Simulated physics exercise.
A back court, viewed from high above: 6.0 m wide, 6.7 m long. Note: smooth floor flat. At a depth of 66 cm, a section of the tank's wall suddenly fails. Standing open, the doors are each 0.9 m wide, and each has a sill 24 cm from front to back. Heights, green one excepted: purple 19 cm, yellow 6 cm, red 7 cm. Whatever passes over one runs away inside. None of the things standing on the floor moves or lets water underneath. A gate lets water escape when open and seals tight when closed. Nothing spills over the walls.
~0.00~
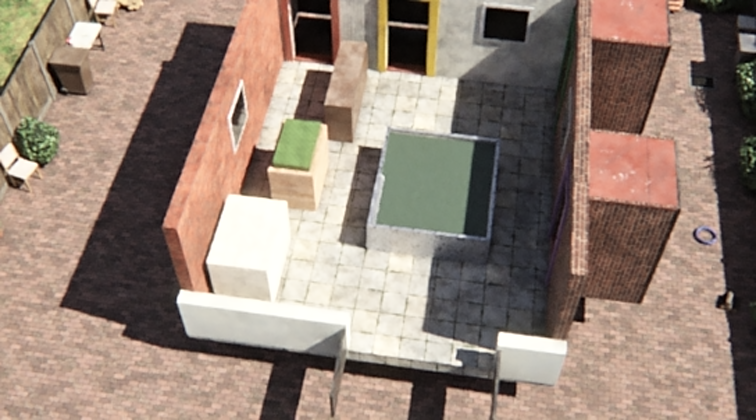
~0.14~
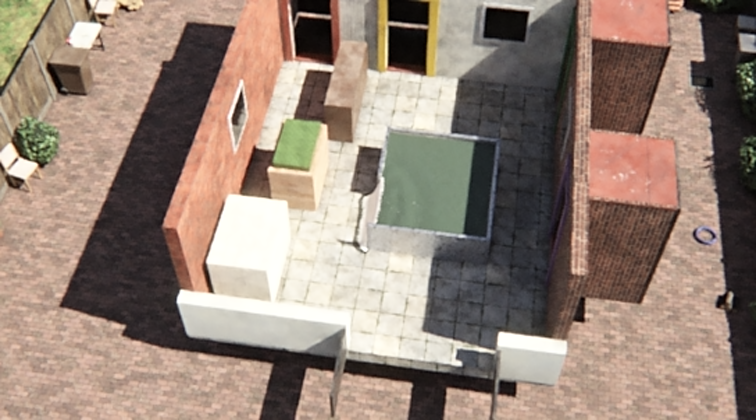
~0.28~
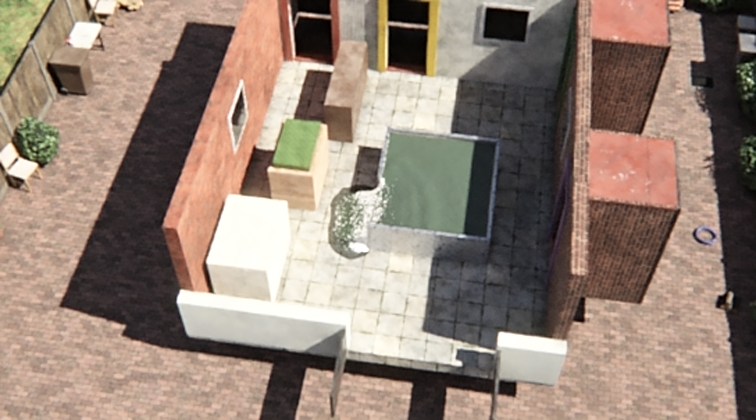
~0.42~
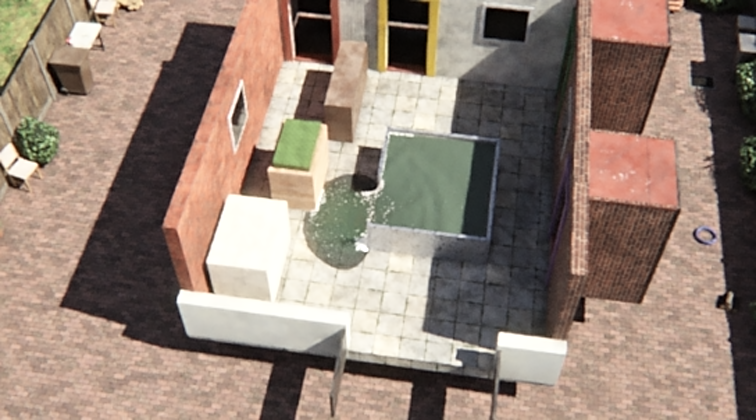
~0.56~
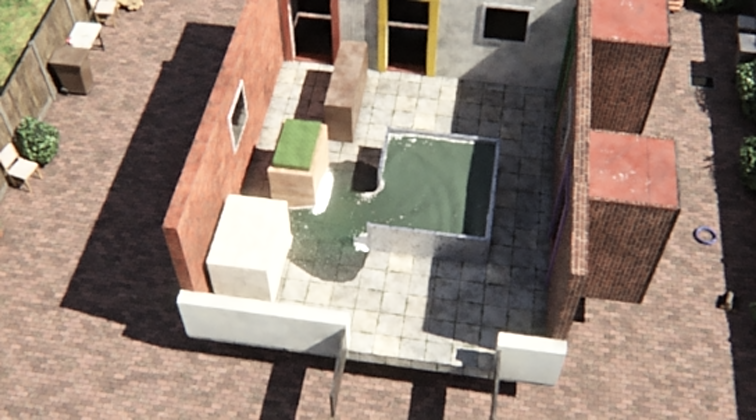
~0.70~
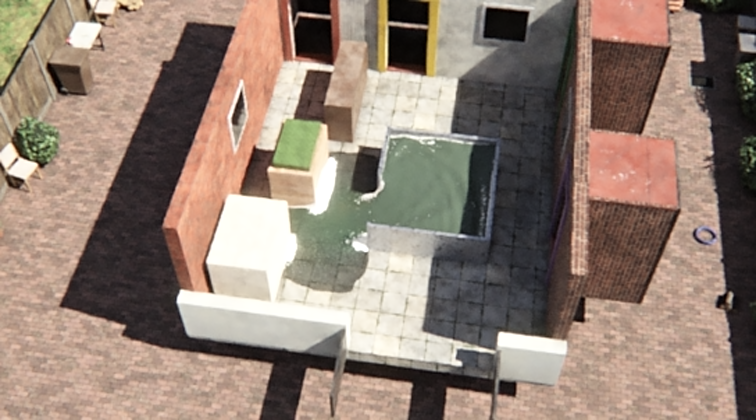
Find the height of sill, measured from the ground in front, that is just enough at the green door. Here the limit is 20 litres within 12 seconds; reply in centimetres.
Roughly 8 cm is just enough.
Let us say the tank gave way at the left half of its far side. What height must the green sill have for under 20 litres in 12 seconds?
Near 18 cm.
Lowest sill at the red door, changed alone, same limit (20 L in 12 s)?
At the red door it takes roughly 19 centimetres.
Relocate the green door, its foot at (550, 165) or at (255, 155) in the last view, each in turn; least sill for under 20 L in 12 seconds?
Roughly 7.0 cm, then roughly 6.5 cm.
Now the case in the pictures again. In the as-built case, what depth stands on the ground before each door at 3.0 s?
In cm: Green 0, purple 0, yellow 7, red 6.
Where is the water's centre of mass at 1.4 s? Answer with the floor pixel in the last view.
The centre of all the water is around (398, 212).
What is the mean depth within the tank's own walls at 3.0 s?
I'd put it at some 32 centimetres on average.
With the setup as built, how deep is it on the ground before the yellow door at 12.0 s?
It works out to about 3.0 centimetres deep.
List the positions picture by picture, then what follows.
In the first frame, the tank at (436, 184) is whole and still, 66 cm deep; the green door at (564, 79) is dry.
In the second frame, the front is at (362, 202), 0.3 m from the gap at (376, 214); 0.3 m2 of floor is wet, 66 cm left at the back.
In the third frame, water pours out at (376, 216) and has run 0.8 m, to (335, 211); about 11 cm deep outside, 66 cm at the back.
In the fourth frame, water pours out at (376, 217) and has run 1.3 m, to (308, 218); about 9 cm deep outside, 66 cm at the back.
In the fifth frame, the front is at a hidden place, 1.9 m from the gap at (376, 217); 3.1 m2 of floor is wet, 65 cm left at the back.
In the sixth frame, water pours out at (376, 217) and has run 2.4 m, to a hidden place; about 7 cm deep outside, 60 cm at the back; the green door at (564, 79), 4.8 m from the gap, is still 4.1 m from the nearest water.
After 1.4 s water covers 20 % of the floor, deepest (46 cm) near (234, 221); it has not reached the green door.
After 3.0 s water covers 65 % of the floor, deepest (38 cm) near (203, 318); it has not reached the green door.
After 12.0 s water covers 100 % of the floor, deepest (11 cm) near (543, 158); 8 cm at the green door, 0 litres in over its 23 cm sill.
At the green door as built, the water arrived by 4.5 s and peaked near 11 cm at 9.4 s.
Run again over the same 12 s with other heights there, 43 litres in over 6.5 cm, 10 litres over 9 cm. The limit of 20 litres is kept from about 8 cm up.
